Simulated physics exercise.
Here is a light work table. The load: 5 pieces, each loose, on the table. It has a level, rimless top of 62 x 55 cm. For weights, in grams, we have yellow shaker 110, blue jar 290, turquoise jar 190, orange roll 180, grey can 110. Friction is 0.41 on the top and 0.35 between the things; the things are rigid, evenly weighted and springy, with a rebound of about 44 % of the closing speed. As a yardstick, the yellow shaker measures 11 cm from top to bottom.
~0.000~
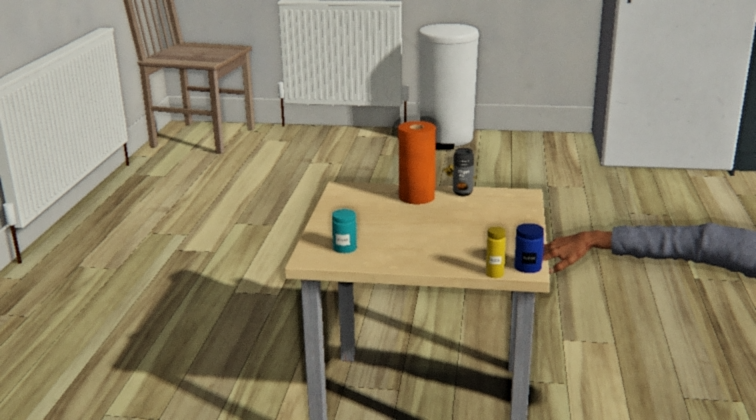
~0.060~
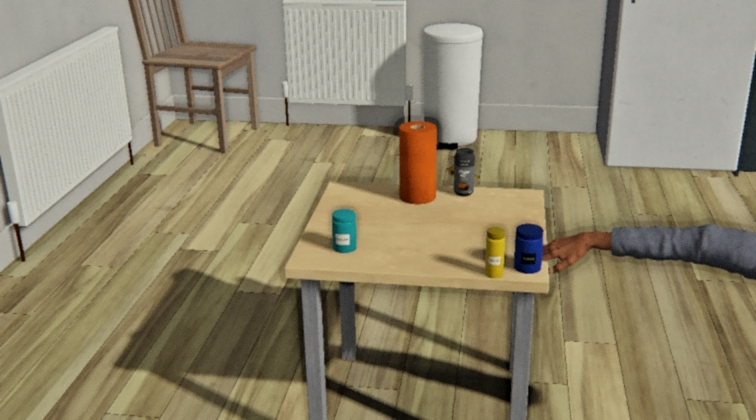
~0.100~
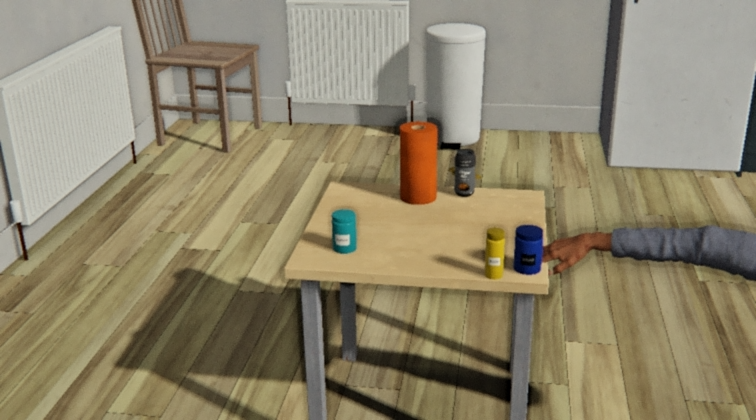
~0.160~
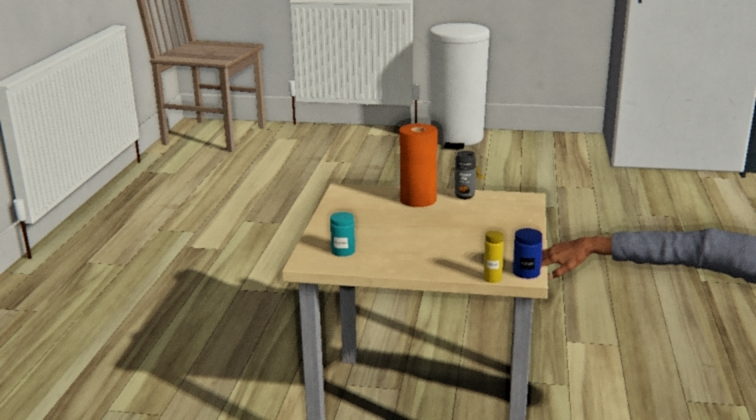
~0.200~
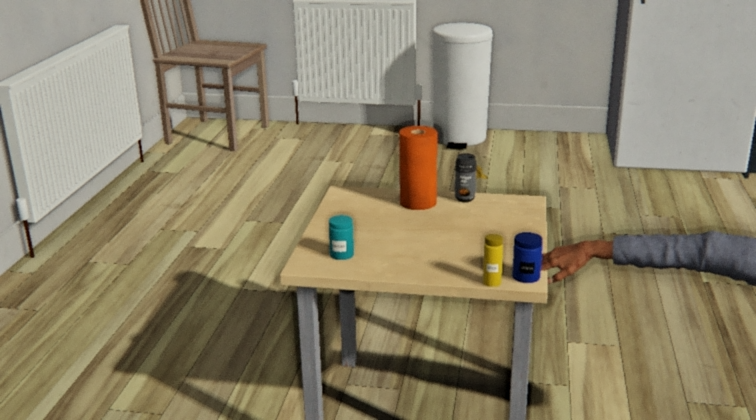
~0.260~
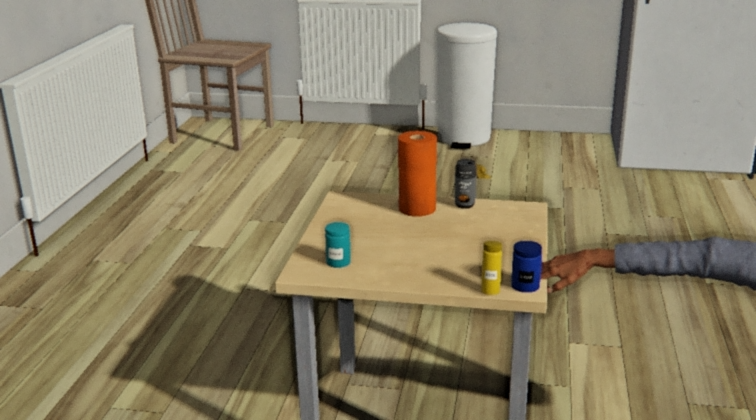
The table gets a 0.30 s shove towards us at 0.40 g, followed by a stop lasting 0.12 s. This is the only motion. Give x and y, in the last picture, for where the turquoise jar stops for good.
It stops near (310, 301) in the last picture.
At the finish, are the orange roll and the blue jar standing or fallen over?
Here's how it ends: The orange roll never goes down, and the blue jar comes down.
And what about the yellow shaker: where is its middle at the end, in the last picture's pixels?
Look near (486, 326) and you'll find it.
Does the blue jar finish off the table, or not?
When everything stops, the blue jar is out of bounds.
After 0.46 s, table along by 25 cm; turquoise jar moved 3 cm near (319, 284); yellow shaker 62° off upright; grey can moved 3 cm.
After 0.56 s, table along by 25 cm; blue jar now off the table; turquoise jar moved 8 cm near (312, 297); yellow shaker on its side.
After 0.76 s, table along by 25 cm; turquoise jar moved 10 cm near (310, 301); yellow shaker on its side; grey can moved 10 cm.
After 1.06 s, turquoise jar resting near (310, 301).
In the end (1.2 s), off the table, blue jar; toppled on the table, yellow shaker; not toppled but over 5 cm from the start, turquoise jar, orange roll and grey can. At the end, from the last picture's camera, turquoise jar near (310, 301).
